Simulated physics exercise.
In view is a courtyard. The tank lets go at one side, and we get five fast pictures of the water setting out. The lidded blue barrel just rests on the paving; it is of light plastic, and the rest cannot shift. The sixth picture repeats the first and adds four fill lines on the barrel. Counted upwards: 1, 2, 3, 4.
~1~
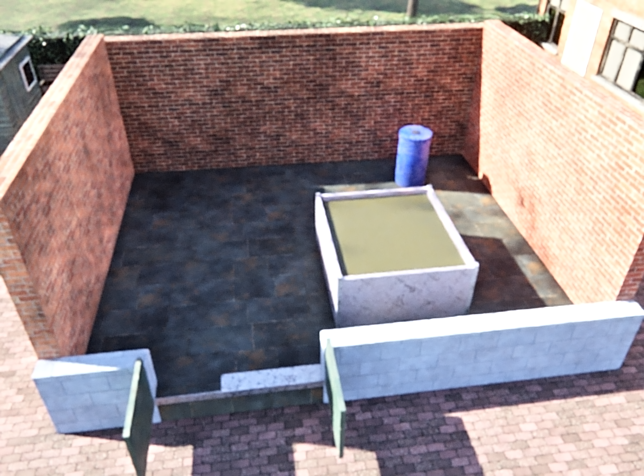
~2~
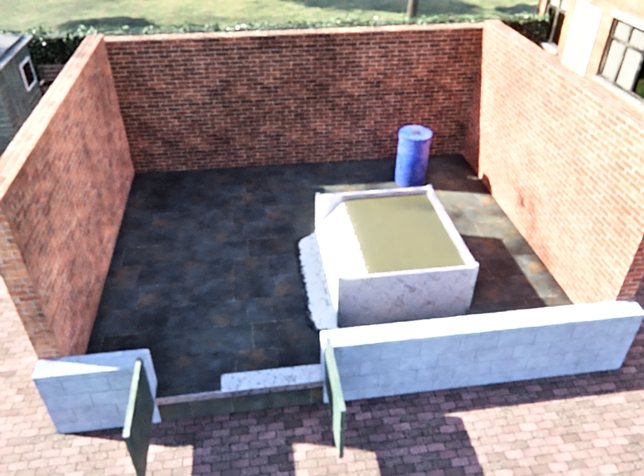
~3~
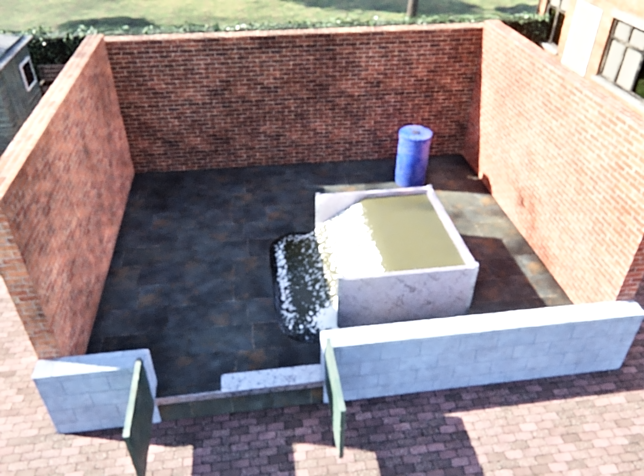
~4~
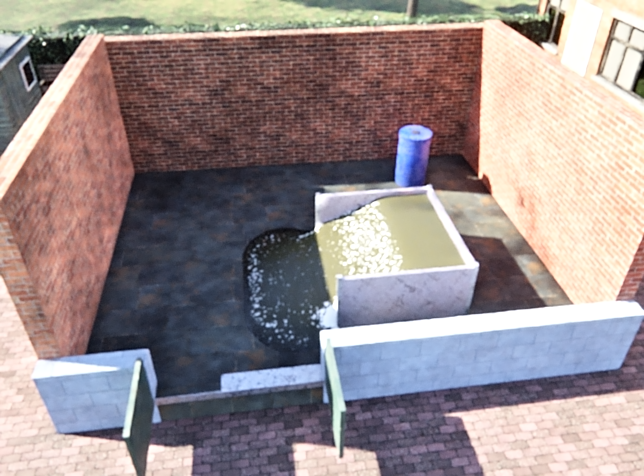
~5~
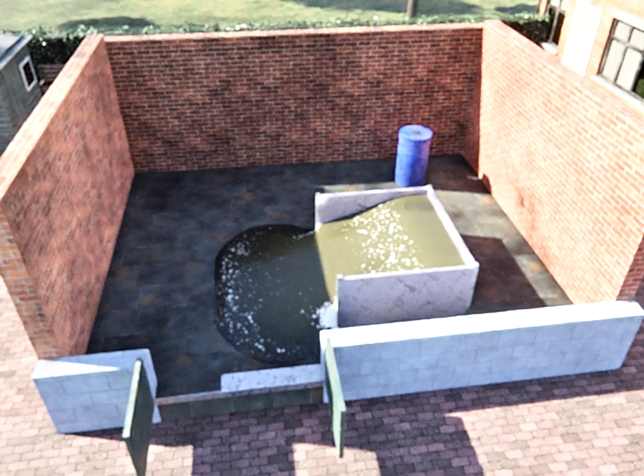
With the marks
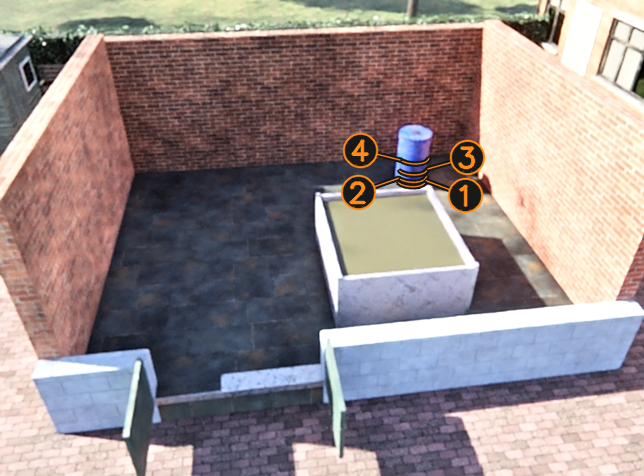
In a walled courtyard, murky water bursts from a tank's left side and spreads across the ground.
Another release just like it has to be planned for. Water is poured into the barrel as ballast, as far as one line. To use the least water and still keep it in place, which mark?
Take 2.
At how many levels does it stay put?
Three of them.
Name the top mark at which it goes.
Here it is mark 1.
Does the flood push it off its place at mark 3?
No, that is safe.
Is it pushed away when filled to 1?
Yes, that goes wrong.
In orange, 1 at (414, 186); 2 at (415, 182); 3 at (416, 174); 4 at (417, 163); from the bottom up 1, 2, 3, 4.
For mark 1, it is pushed about twice its own width away.
For mark 2, it does not move.
For mark 3, it does not move.
For mark 4, it does not move.
